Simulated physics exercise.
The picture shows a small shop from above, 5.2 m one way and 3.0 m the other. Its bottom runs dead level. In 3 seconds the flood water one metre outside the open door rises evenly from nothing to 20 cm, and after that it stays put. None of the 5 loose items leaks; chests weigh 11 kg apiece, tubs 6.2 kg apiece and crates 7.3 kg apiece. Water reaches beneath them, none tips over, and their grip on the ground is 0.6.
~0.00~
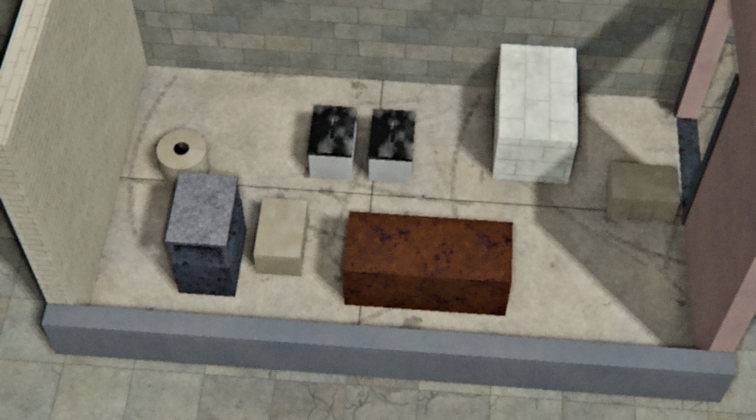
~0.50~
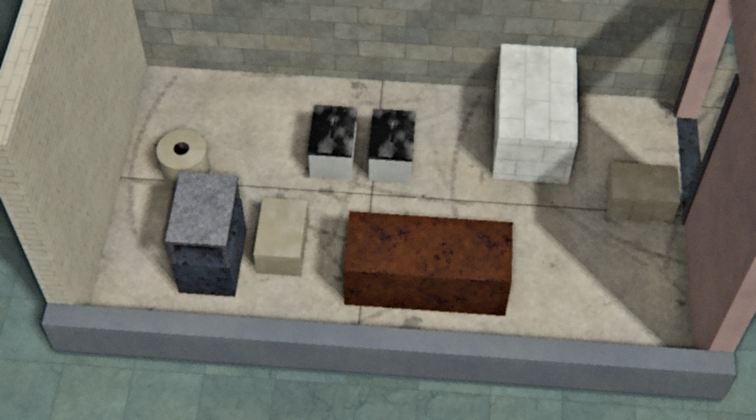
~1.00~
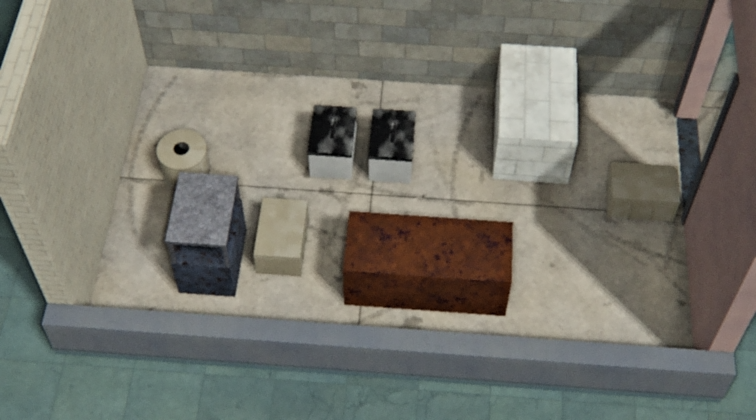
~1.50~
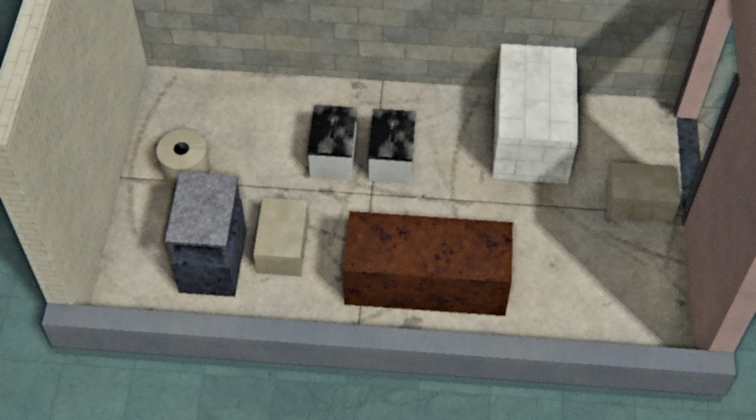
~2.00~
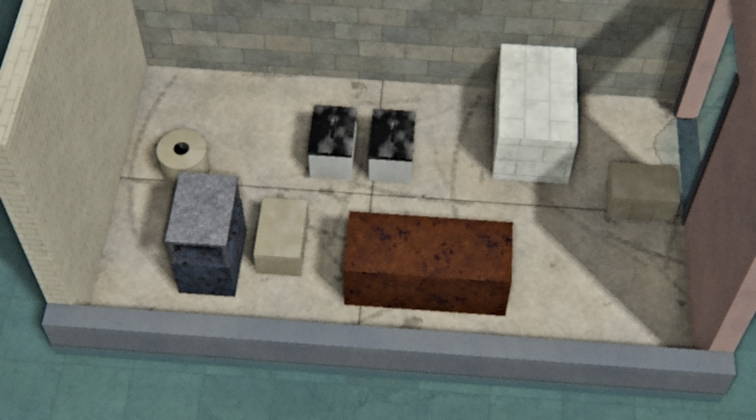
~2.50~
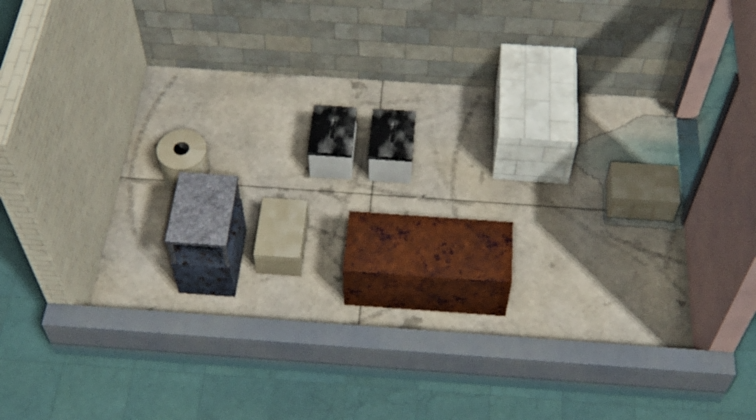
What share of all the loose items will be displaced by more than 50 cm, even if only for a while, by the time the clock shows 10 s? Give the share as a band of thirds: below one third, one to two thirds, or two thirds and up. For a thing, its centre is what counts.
Not many move that far, less than a third.
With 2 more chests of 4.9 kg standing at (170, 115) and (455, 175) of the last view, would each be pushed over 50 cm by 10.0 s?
First one stays within it, second one stays within it.
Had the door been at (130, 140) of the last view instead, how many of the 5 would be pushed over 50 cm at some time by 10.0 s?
Then 5.
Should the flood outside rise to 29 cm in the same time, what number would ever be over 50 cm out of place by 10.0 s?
So the tally would be 2.
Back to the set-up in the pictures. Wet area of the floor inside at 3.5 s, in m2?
Some 2.5 m2 of it.
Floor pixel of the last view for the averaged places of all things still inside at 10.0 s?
About (350, 209).
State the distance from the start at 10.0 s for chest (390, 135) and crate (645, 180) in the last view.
One is off by 0 cm, the other by 140 cm, in the order asked.
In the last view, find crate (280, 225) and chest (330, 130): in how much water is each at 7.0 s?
About 2 and 2 cm.
After 3.5 s 0 of 5 are over 50 cm from their spots; 0 afloat.
After 4.5 s 1 of 5 are over 50 cm from their spots; 0 afloat.
After 7.0 s 1 of 5 are over 50 cm from their spots; 1 afloat.
After 10.0 s 1 of 5 are over 50 cm from their spots, and 1 have been at some point; 3 afloat.
